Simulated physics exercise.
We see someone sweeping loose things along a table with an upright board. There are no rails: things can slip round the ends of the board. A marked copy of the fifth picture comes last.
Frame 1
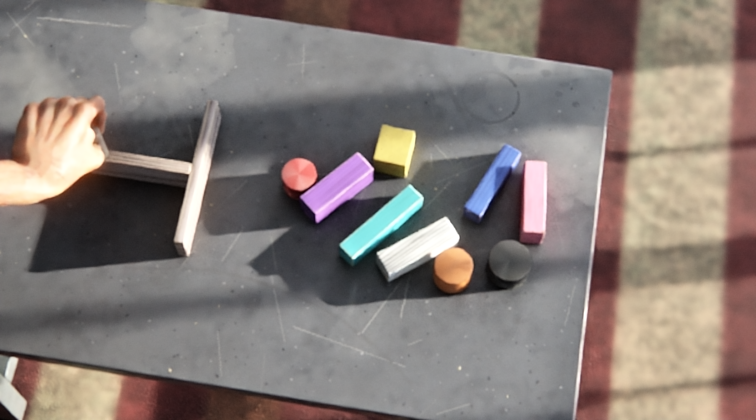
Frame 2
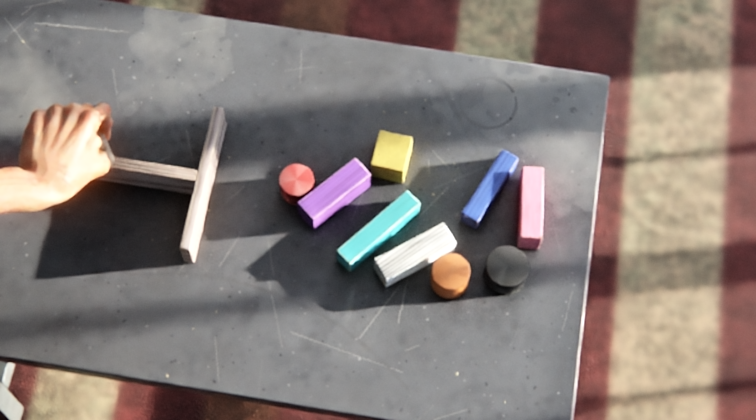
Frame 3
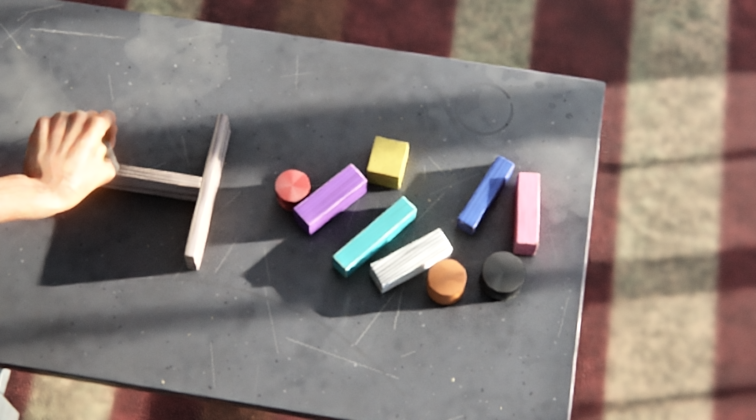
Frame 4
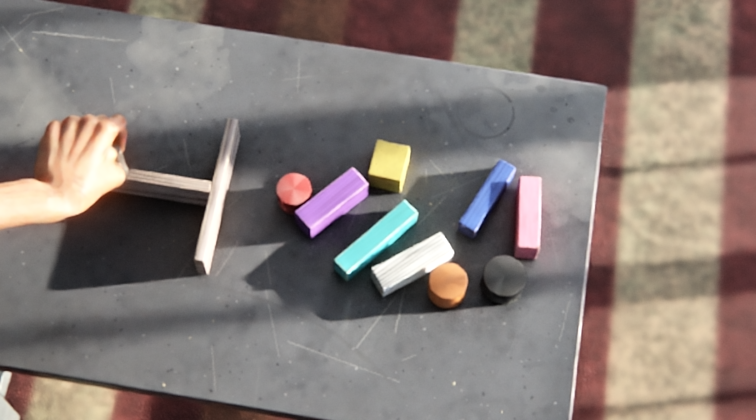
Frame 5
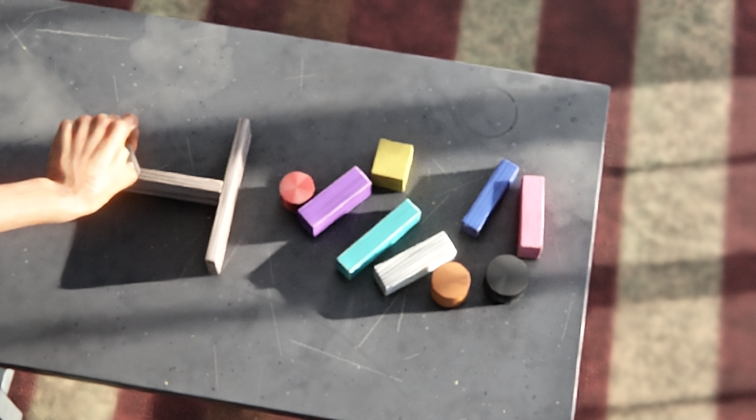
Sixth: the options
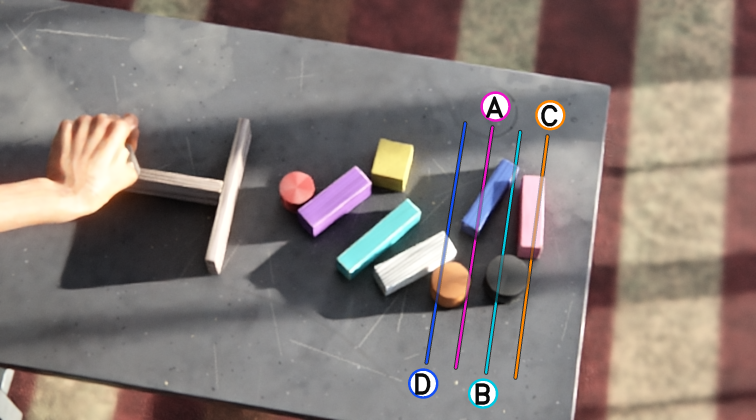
At first, a hand at the left grips the handle of an upright wooden board on a dark table, with colourful blocks, sticks and round tins lying to its right. The hand then pushes the board slowly rightward, narrowing the gap to the red tin, while the loose things stay in place.
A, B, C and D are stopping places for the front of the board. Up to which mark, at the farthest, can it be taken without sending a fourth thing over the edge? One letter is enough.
As far as mark C.
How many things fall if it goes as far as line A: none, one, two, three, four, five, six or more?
In all, none.
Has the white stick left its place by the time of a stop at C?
By then, yes.
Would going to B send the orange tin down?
No.
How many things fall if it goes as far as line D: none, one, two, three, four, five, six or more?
By then, none.
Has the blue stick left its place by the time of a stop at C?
Yes.
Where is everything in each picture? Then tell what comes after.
In the first frame, board (196, 169); black tin (509, 265); red tin (299, 180).
In the second frame, board (202, 176); yellow block (391, 156).
In the third frame, board (206, 183); blue stick (485, 196).
In the fourth frame, board (216, 188); purple stick (332, 203).
In the fifth frame, board (227, 188); white stick (415, 264); black tin (506, 279); red tin (297, 193).
On the marked copy, A at (475, 243); B at (504, 248); C at (532, 252); D at (447, 238).
Taking C. A third of the way, board (335, 205); yellow block (401, 161); red tin (366, 179).
Two thirds of the way, board (445, 223); pink bar (541, 218); black tin (530, 294).
When it is over, board (532, 237); pink bar over the edge; black tin over the edge; two fallen.
As for the rest, A is within the limit but short; B is within the limit but short; D is within the limit but short.
